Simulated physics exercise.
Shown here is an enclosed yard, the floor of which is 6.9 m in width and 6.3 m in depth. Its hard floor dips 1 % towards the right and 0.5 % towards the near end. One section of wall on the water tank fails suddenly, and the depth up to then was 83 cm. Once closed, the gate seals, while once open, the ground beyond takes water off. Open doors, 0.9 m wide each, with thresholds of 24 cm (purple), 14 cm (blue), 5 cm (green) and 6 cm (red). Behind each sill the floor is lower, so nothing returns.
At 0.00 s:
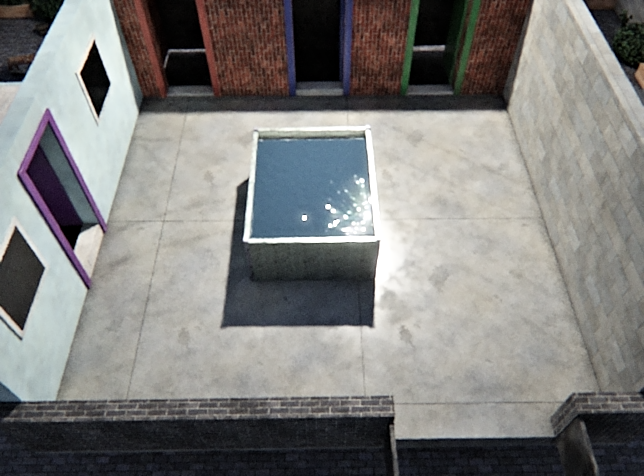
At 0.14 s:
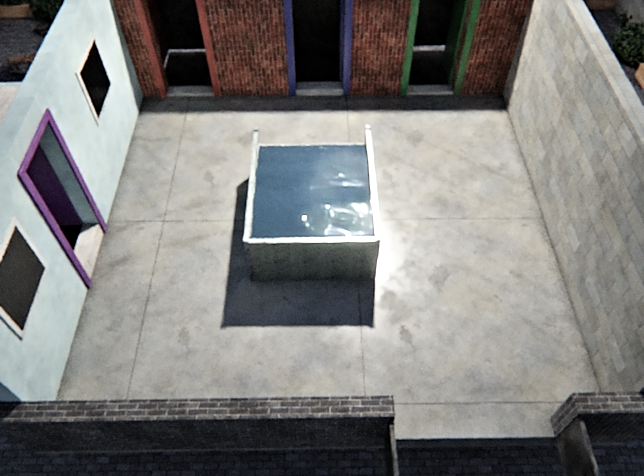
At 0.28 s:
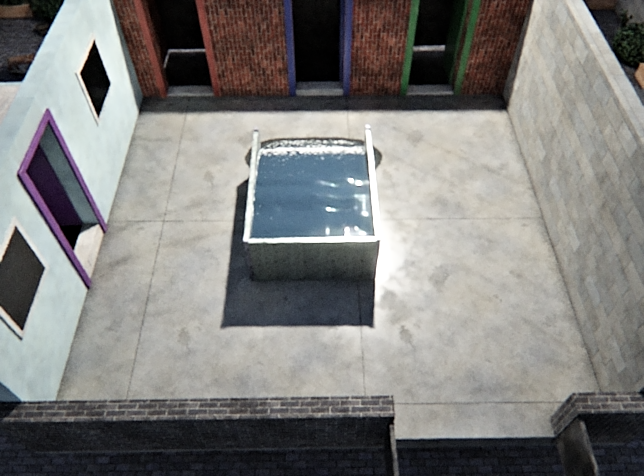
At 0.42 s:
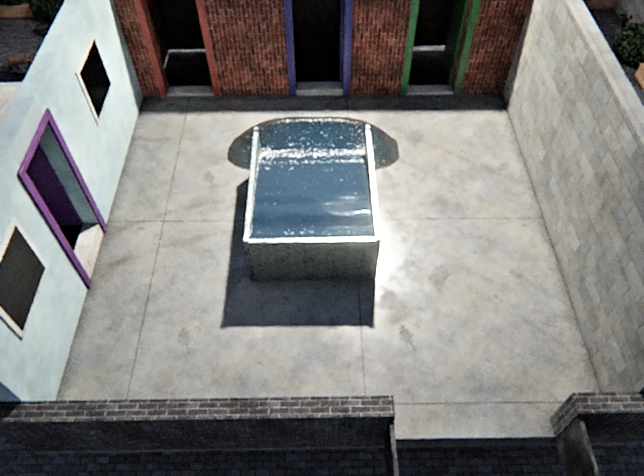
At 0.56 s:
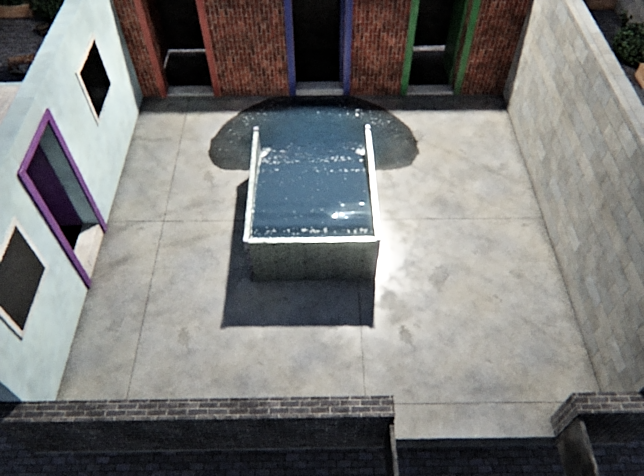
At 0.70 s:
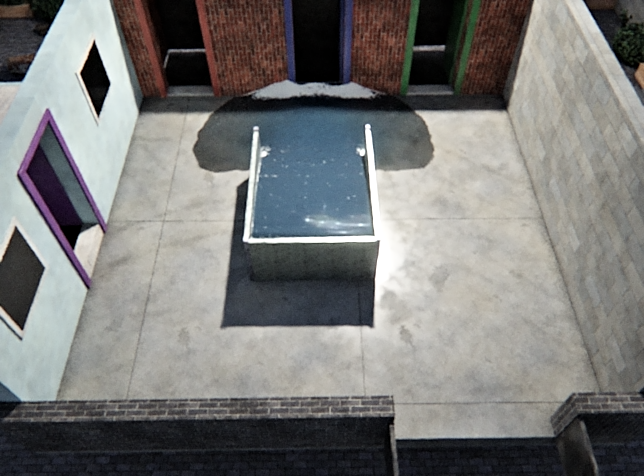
Water poured out of the far side of a raised tank in a walled yard after that side gave way, spreading across the pale floor in a widening, rounded pool that reached the brick wall.
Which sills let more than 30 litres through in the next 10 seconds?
In order: At the purple door it looks set to land under the limit, at the blue door it looks set to land over the limit, at the green door it looks set to land over the limit, at the red door it looks set to land over the limit.
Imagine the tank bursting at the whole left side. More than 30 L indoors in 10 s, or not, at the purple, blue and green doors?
Purple beyond, blue short, green short.
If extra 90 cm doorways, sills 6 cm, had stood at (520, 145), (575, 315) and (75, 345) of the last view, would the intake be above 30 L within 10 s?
Result in order - more than that, not enough, not enough.
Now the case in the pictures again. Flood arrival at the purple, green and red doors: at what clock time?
The purple door is reached at 2.8 s, green at 0.9 s, red at 1.0 s.
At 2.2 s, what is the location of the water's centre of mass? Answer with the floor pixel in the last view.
The water's centre sits at about (315, 153).
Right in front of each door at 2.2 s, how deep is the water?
Depths: Purple door 0 cm, blue door 39 cm, green door 14 cm, red door 14 cm.
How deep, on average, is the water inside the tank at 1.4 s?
Mean depth: Some 40 cm.
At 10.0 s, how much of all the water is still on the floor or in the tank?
Near 64 in a hundred is still there.
After 1.4 s water covers 20 % of the floor and is deepest (46 cm) near (294, 101); purple door not reached, blue door 48 cm at the sill, 177 L in, green door 14 cm at the sill, 6 L in, red door 13 cm at the sill, 2 L in.
After 2.2 s water covers 25 % of the floor and is deepest (38 cm) near (323, 101); purple door not reached, blue door 39 cm at the sill, 372 L in, green door 14 cm at the sill, 37 L in, red door 14 cm at the sill, 20 L in.
After 3.5 s water covers 50 % of the floor and is deepest (26 cm) near (506, 112); purple door 3 cm at the sill, 0 L in, blue door 21 cm at the sill, 488 L in, green door 10 cm at the sill, 71 L in, red door 14 cm at the sill, 48 L in.
After 6.0 s water covers 90 % of the floor and is deepest (16 cm) near (606, 416); purple door 4 cm at the sill, 0 L in, blue door 8 cm at the sill, 500 L in, green door 8 cm at the sill, 89 L in, red door 10 cm at the sill, 91 L in.
After 10.0 s water covers 95 % of the floor and is deepest (11 cm) near (563, 417); purple door 2 cm at the sill, 0 L in, blue door 4 cm at the sill, 501 L in, green door 6 cm at the sill, 105 L in, red door 3 cm at the sill, 98 L in.
